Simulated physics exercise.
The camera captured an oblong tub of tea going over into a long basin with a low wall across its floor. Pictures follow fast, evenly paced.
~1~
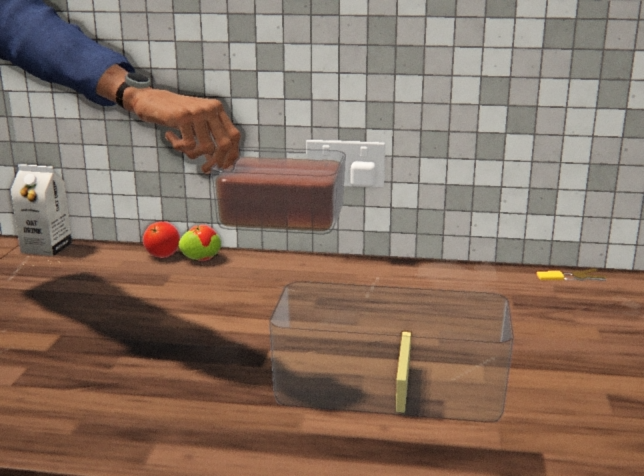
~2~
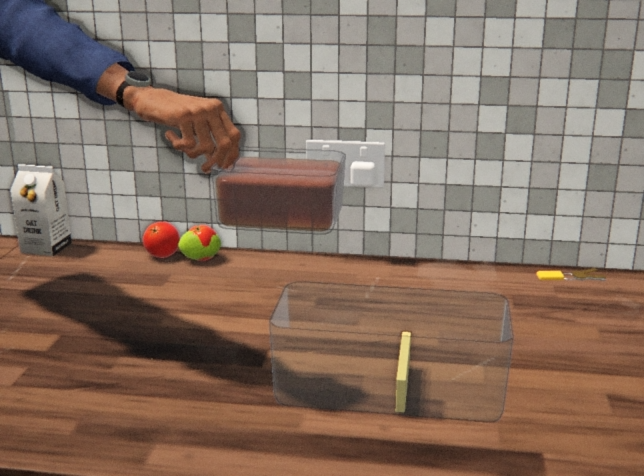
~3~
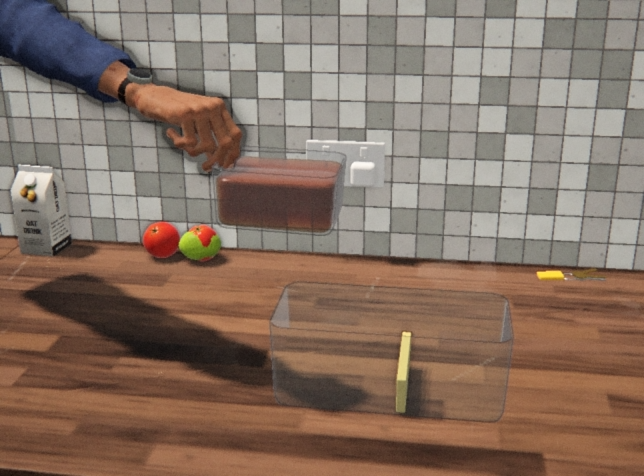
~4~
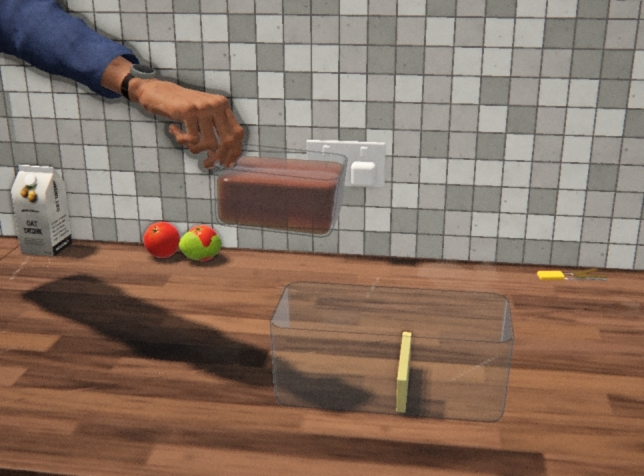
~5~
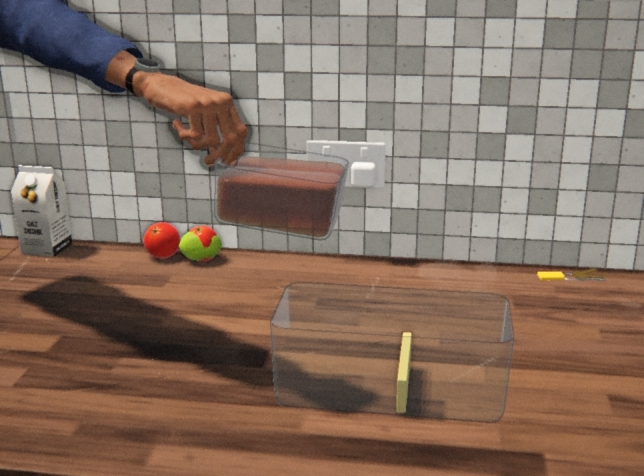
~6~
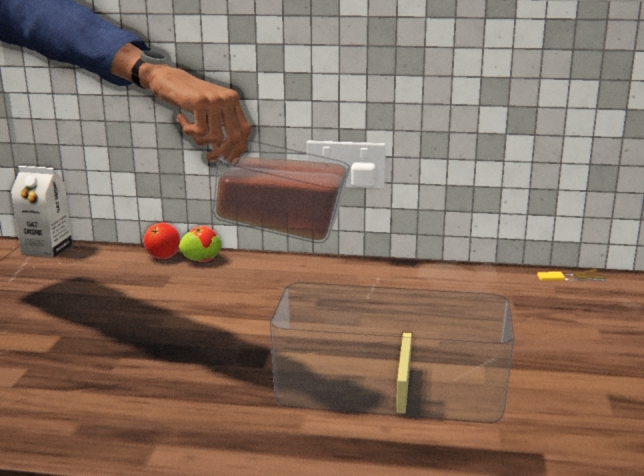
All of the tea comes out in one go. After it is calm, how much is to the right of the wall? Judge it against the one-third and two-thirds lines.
It ends up between the two lines.
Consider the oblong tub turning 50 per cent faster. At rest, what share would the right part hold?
Around 30 percent ends up there.
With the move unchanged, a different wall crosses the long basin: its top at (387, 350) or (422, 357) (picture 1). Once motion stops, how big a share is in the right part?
In turn 60 and 15 in a hundred.
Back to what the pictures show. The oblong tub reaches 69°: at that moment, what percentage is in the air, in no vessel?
Somewhere around 40 per cent of it.
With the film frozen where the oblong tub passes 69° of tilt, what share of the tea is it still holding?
Some 40 per cent has not yet come out.
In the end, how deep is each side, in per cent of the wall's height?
About 40 left, about 60 right.
A moment on, the tilt is 69° and 42 per cent is still to pour, 5 is left of the wall and 13 right of it.
Next, the tilt is 107° and 5 per cent is still to pour, 35 is left of the wall and 45 right of it.
Then the tilt is 116° and 0 per cent is still to pour, 46 is left of the wall and 45 right of it.
Later the tilt is 116° and 0 per cent is still to pour, 46 is left of the wall and 45 right of it.
In the end 46 per cent lies left of the wall, 45 right of it and 9 outside.
